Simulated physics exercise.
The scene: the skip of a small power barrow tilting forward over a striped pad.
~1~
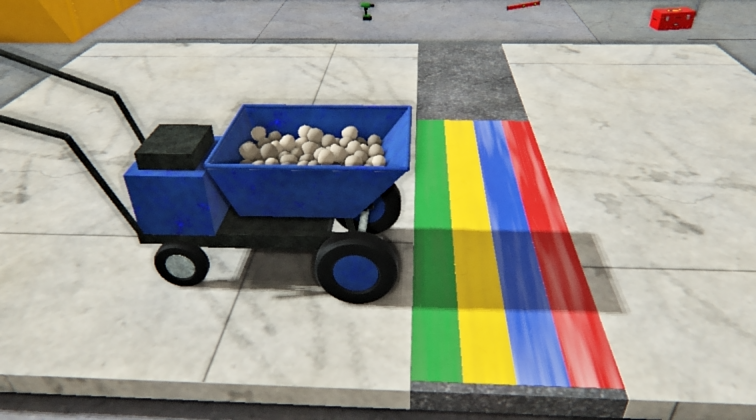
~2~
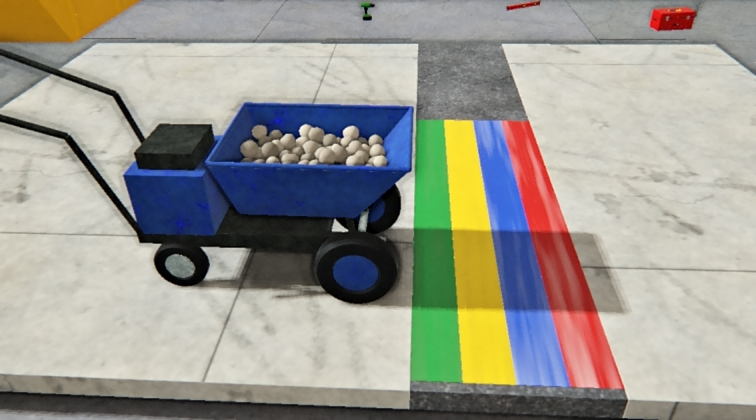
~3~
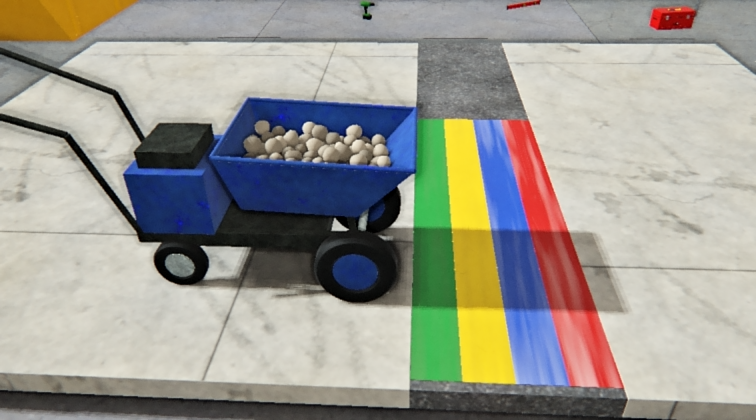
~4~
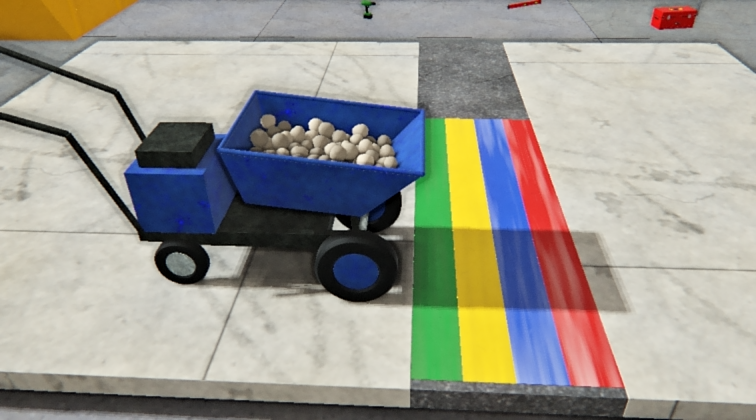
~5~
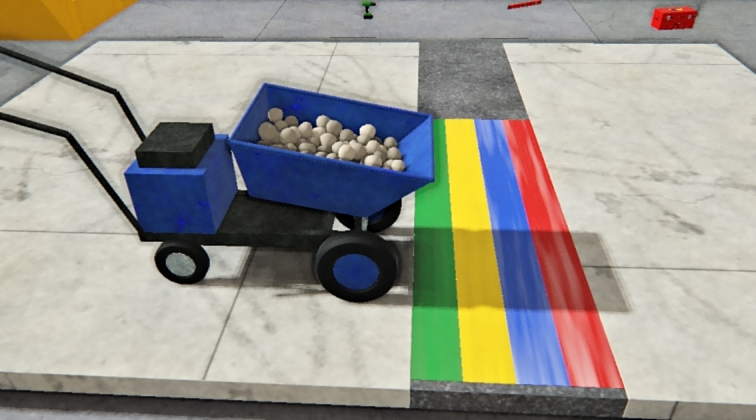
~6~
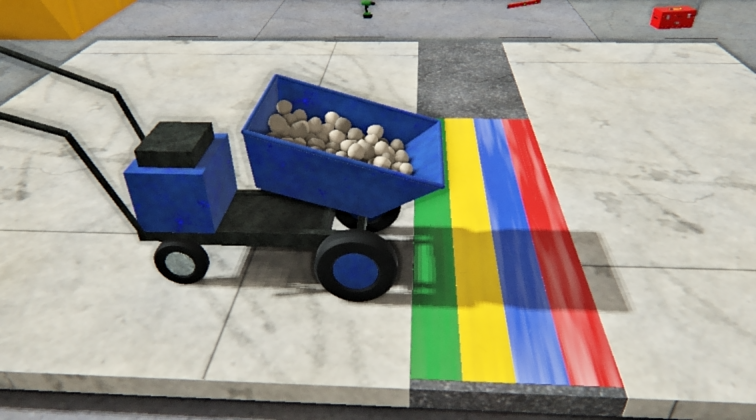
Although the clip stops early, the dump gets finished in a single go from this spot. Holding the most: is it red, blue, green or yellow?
It's blue.
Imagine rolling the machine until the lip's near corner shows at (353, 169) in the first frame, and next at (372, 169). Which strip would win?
To begin with the yellow one, and after that yellow.
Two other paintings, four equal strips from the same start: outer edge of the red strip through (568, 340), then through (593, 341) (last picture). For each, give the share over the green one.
Shares in order: Close to 0 %; close to 0 %.
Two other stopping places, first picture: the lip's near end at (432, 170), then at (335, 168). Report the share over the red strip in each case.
You'd see close to 30 per cent the first time and close to 10 per cent the next.
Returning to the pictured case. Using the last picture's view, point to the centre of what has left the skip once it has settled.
Resting centre, last frame: Roughly (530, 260).
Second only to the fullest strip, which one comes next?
That would be that red strip, in second.
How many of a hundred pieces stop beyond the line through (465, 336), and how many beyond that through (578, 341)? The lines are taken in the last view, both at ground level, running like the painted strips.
The first gives 90 %, the second 30 %.
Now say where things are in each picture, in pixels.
The first picture shows lip of the skip (407, 169), level; top of the load (314, 167), river pebbles; green strip (436, 332); yellow strip (484, 334); blue strip (533, 335); red strip (582, 337).
The second picture shows lip of the skip (409, 170), level; top of the load (315, 166).
The third picture shows lip of the skip (414, 171), tipped barely; top of the load (293, 157).
The fourth picture shows lip of the skip (423, 175), tipped a little; top of the load (299, 153).
The fifth picture shows lip of the skip (432, 180), tipped a little; top of the load (290, 151).
The sixth picture shows lip of the skip (442, 187), tipped clearly; top of the load (287, 143); green strip (435, 330); yellow strip (484, 332); blue strip (533, 334); red strip (582, 336).
Just after the last frame, skip tipped steeply; every one in the skip.
A moment on, skip tipped right over; the larger part in the skip; about a tenth over the yellow strip; about a tenth over the blue strip.
Further on, skip tipped right over; roughly a quarter in the skip; about a tenth over the yellow strip; roughly a third over the blue strip; roughly a quarter over the red strip; about a tenth off the paint.
When it is over, skip tipped right over; about a tenth in the skip; not one over the green strip; about a tenth over the yellow strip; roughly a third over the blue strip; roughly a quarter over the red strip; roughly a quarter off the paint.
